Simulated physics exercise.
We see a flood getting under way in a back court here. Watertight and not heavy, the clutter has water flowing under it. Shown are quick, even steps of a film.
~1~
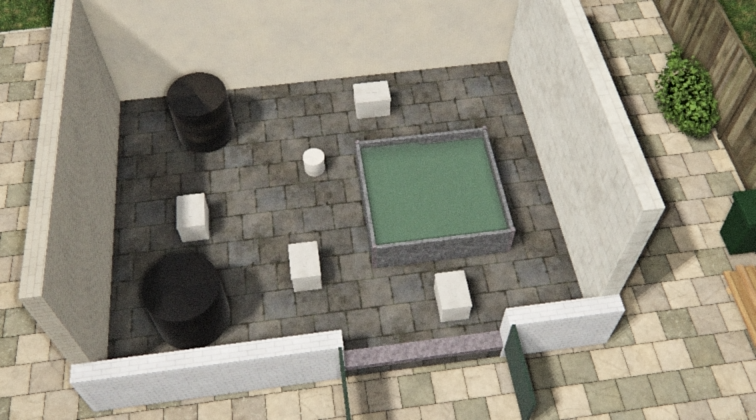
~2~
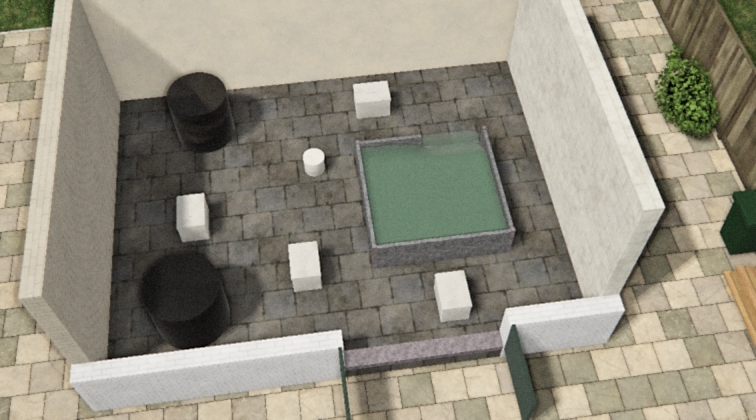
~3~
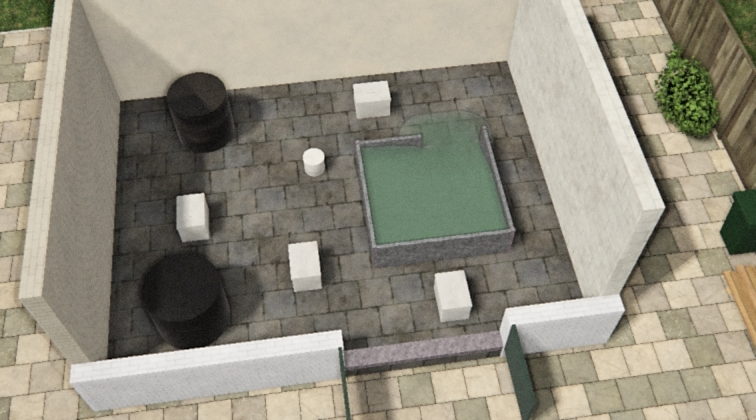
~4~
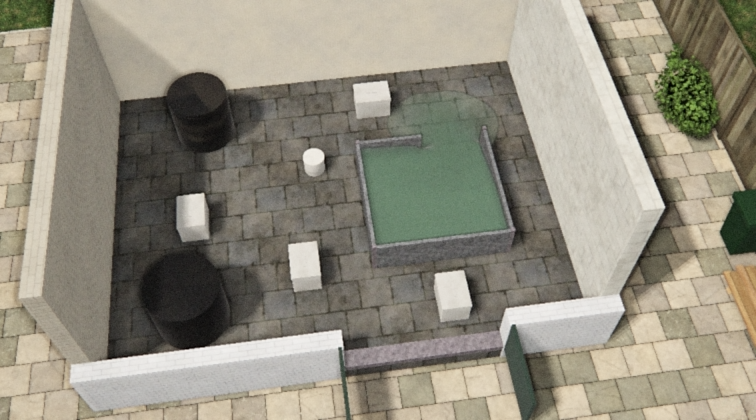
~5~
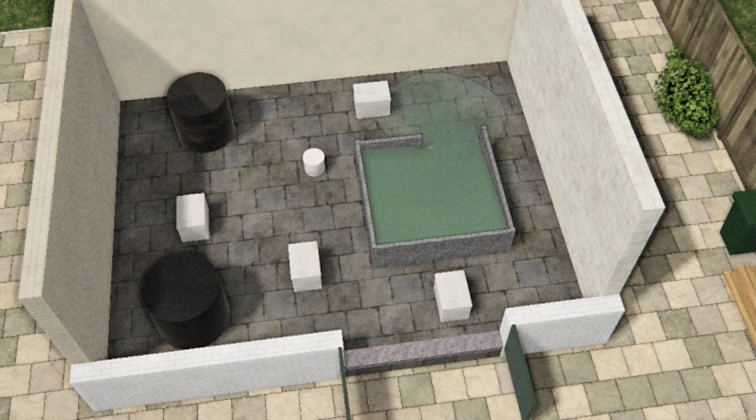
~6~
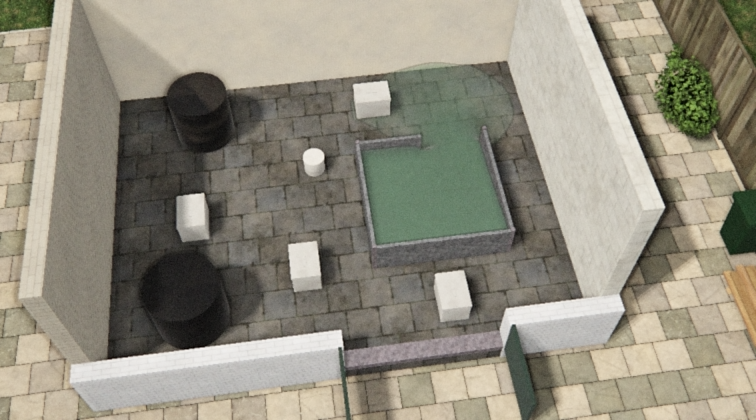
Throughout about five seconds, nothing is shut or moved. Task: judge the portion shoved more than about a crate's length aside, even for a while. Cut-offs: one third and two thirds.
It stays in the bottom third.
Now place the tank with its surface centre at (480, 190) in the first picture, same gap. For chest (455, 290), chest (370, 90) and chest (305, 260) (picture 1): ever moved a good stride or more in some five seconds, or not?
Taking them in turn: Kept near its start; got sent well off; kept near its start.
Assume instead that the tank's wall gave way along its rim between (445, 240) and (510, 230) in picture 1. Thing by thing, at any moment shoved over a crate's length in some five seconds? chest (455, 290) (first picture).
It covered the distance.
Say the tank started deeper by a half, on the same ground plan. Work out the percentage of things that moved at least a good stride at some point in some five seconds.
Estimate: Around 20 in a hundred.
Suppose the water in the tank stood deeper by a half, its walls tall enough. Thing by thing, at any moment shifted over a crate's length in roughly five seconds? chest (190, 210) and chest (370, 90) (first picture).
First: Stayed within that. Second: Travelled that far.
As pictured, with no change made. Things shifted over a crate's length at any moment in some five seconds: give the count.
Count: 1.
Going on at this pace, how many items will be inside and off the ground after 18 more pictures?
0.
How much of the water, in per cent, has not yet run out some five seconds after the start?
Roughly 100 in a hundred.
A moment on, 0 of 5 are well off their spots; 0 afloat.
Next, 0 of 5 are well off their spots; 0 afloat.
Later, 0 of 5 are well off their spots; 0 afloat.
In the end, 1 of 5 are well off their spots, and 1 have been at some point; 0 afloat.
